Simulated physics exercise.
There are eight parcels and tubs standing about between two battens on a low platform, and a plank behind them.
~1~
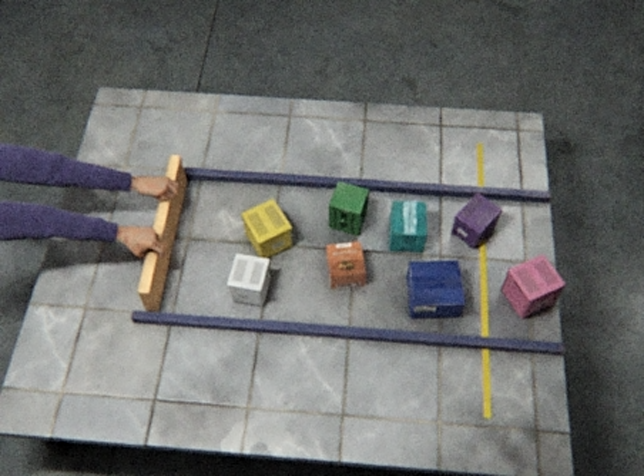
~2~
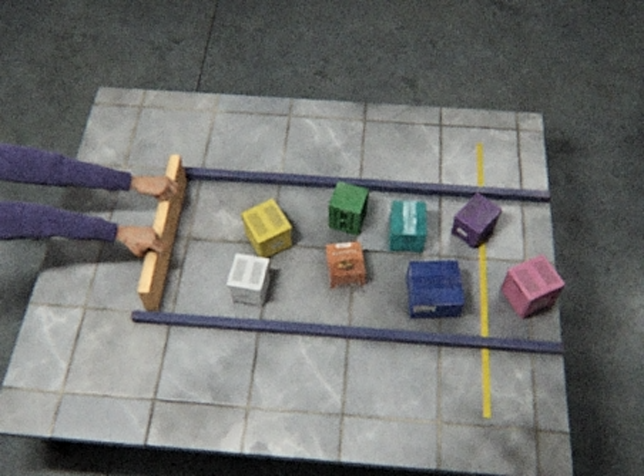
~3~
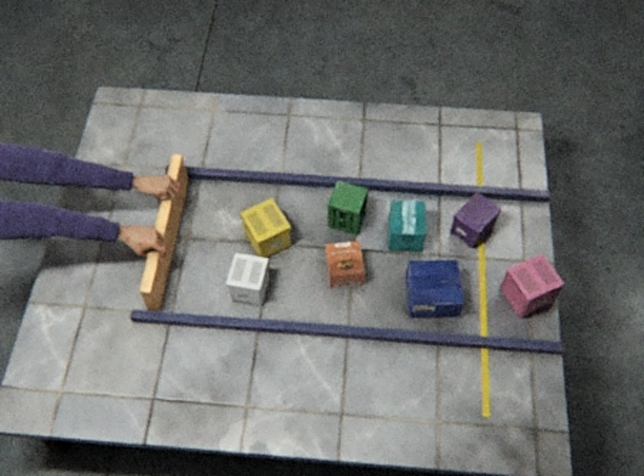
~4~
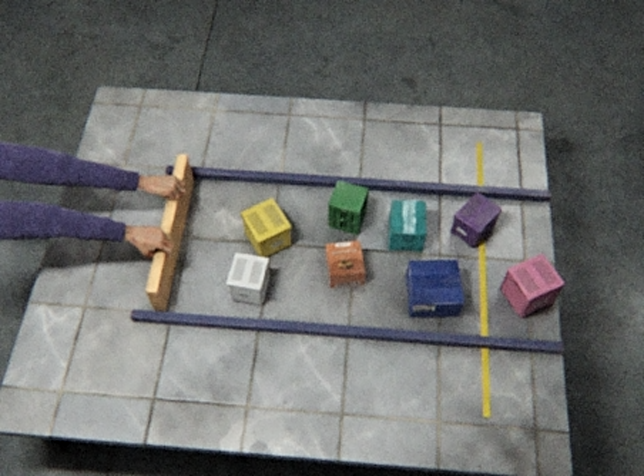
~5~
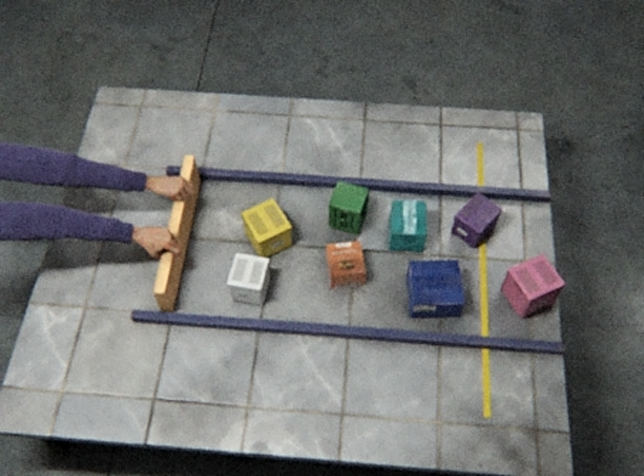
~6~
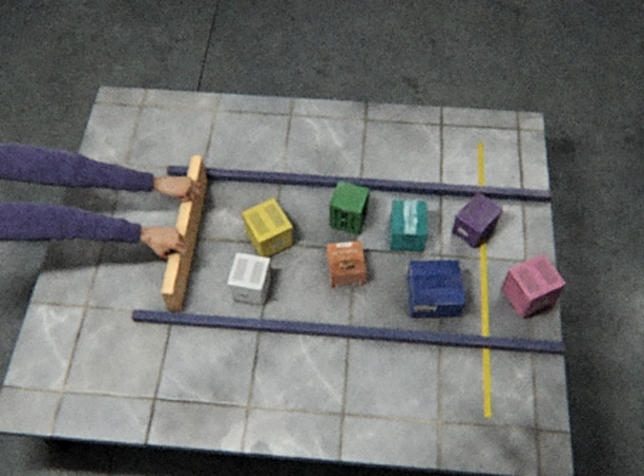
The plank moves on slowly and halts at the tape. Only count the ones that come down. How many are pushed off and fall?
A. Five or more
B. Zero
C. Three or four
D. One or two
Option C: Three or four.
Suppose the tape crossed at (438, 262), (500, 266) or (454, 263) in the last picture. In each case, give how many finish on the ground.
Per try: 1; 3; 1.
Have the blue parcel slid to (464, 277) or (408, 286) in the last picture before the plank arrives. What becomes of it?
Place by place, it slips off; slips off.
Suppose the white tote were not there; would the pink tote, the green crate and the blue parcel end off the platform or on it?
First, the pink tote takes the fall; next, the green crate is safe; last, the blue parcel takes the fall.
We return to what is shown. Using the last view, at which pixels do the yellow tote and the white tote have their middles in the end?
The one named first is at (505, 255), the next at (505, 297).
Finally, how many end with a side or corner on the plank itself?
The count in contact is 3.
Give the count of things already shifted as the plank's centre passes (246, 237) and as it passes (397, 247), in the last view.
2 and 8.
Early on, none off yet; pink tote at rest near (532, 287); purple tote at rest near (477, 221); blue parcel at rest near (435, 289).
A while later, none off yet; pink tote at rest near (532, 287); purple tote at rest near (477, 221); blue parcel travelled about its own width near (476, 300).
Finally, the number that fall off is three or four; lost, blue parcel, purple tote and pink tote.
